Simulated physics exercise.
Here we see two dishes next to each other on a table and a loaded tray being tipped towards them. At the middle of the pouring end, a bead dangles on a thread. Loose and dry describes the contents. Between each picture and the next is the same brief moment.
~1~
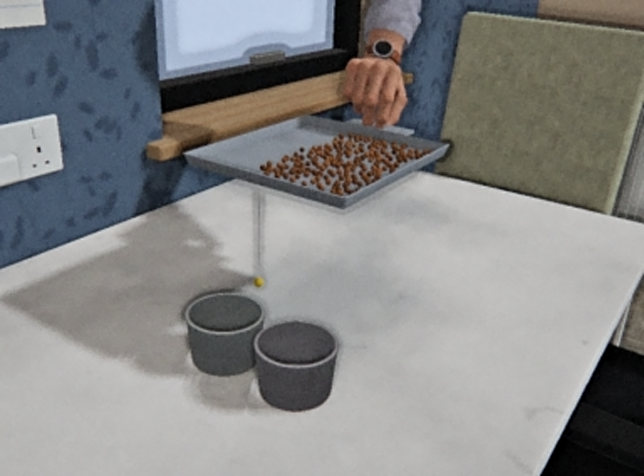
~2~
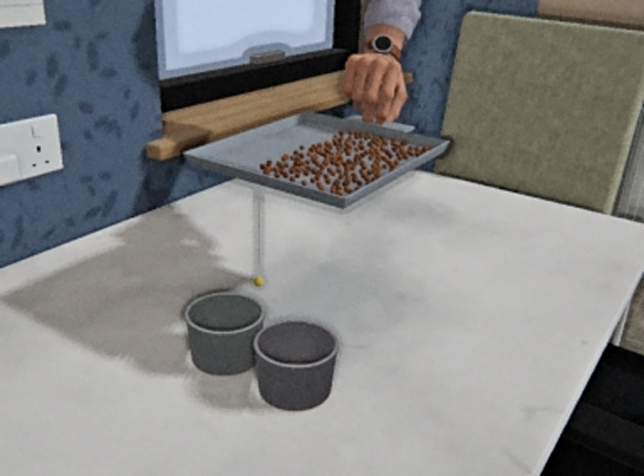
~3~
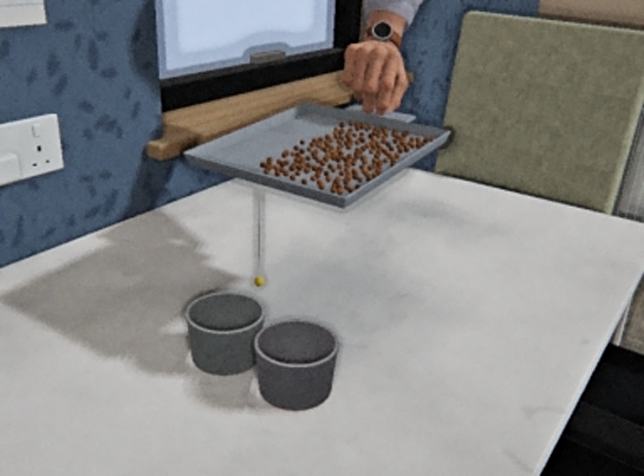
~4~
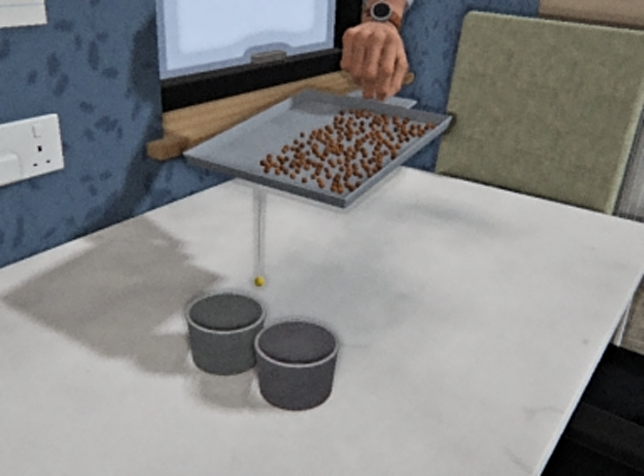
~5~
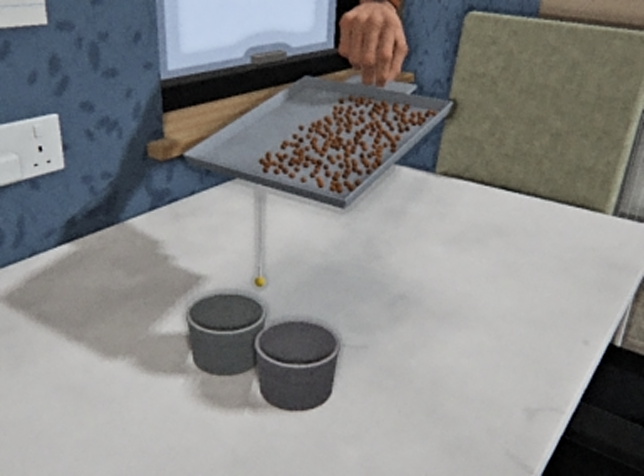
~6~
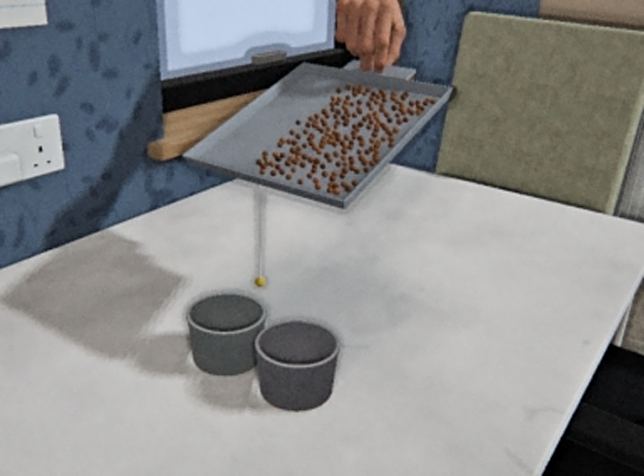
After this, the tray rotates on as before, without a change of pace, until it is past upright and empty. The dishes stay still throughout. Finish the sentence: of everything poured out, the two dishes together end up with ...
They end up with the majority of it.
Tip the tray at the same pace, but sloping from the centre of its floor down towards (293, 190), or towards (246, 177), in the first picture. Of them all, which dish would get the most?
Okay, first try the right-side one, second try the left-side one.
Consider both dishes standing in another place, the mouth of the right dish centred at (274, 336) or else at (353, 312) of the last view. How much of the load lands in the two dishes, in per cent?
Close to 80 in a hundred, then close to 0 in a hundred.
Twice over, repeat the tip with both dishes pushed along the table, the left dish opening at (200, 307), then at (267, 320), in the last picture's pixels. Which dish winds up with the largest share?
The right-hand one the first time, the left-hand one the second.
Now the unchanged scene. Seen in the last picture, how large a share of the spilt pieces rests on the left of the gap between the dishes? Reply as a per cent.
Close to 80 per cent.
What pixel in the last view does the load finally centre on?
Resting centre, last frame: Roughly (245, 360).
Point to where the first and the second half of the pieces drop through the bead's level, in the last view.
Around (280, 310) first; around (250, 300) second.
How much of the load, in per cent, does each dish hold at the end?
In the left dish you'd find about 40 % of the load, and in the right dish about 40 %.
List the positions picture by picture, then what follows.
In the first frame, corners of the pouring end at (190, 153) and (344, 196), level; middle of the load at (349, 164), cereal balls; left dish at (200, 347); right dish at (272, 381); bead on its thread at (259, 282).
In the second frame, corners of the pouring end at (189, 153) and (344, 195), level; middle of the load at (349, 162).
In the third frame, corners of the pouring end at (189, 152) and (344, 195), tipped barely, level across its low end; middle of the load at (350, 156).
In the fourth frame, corners of the pouring end at (189, 153) and (344, 196), tipped a little, level across its low end; middle of the load at (350, 149).
In the fifth frame, corners of the pouring end at (189, 153) and (344, 197), tipped a little, level across its low end; middle of the load at (349, 143).
In the sixth frame, corners of the pouring end at (188, 154) and (343, 197), tipped clearly, level across its low end; middle of the load at (347, 138), about half on the move; left dish at (201, 347); right dish at (273, 380).
Soon after the last picture, tray tipped steeply; most on the tray; a stray few in the right dish; a stray few in the left dish; a stray few outside both; about a quarter in the air.
A little later, tray tipped right over; a small part on the tray; about a quarter in the right dish; about a quarter in the left dish; a small part outside both; about a third in the air.
Later still, tray tipped past a quarter turn; about a third in the right dish; about a third in the left dish; about a quarter outside both.
At rest, tray tipped past a quarter turn; about a third in the right dish; about a third in the left dish; about a quarter outside both.
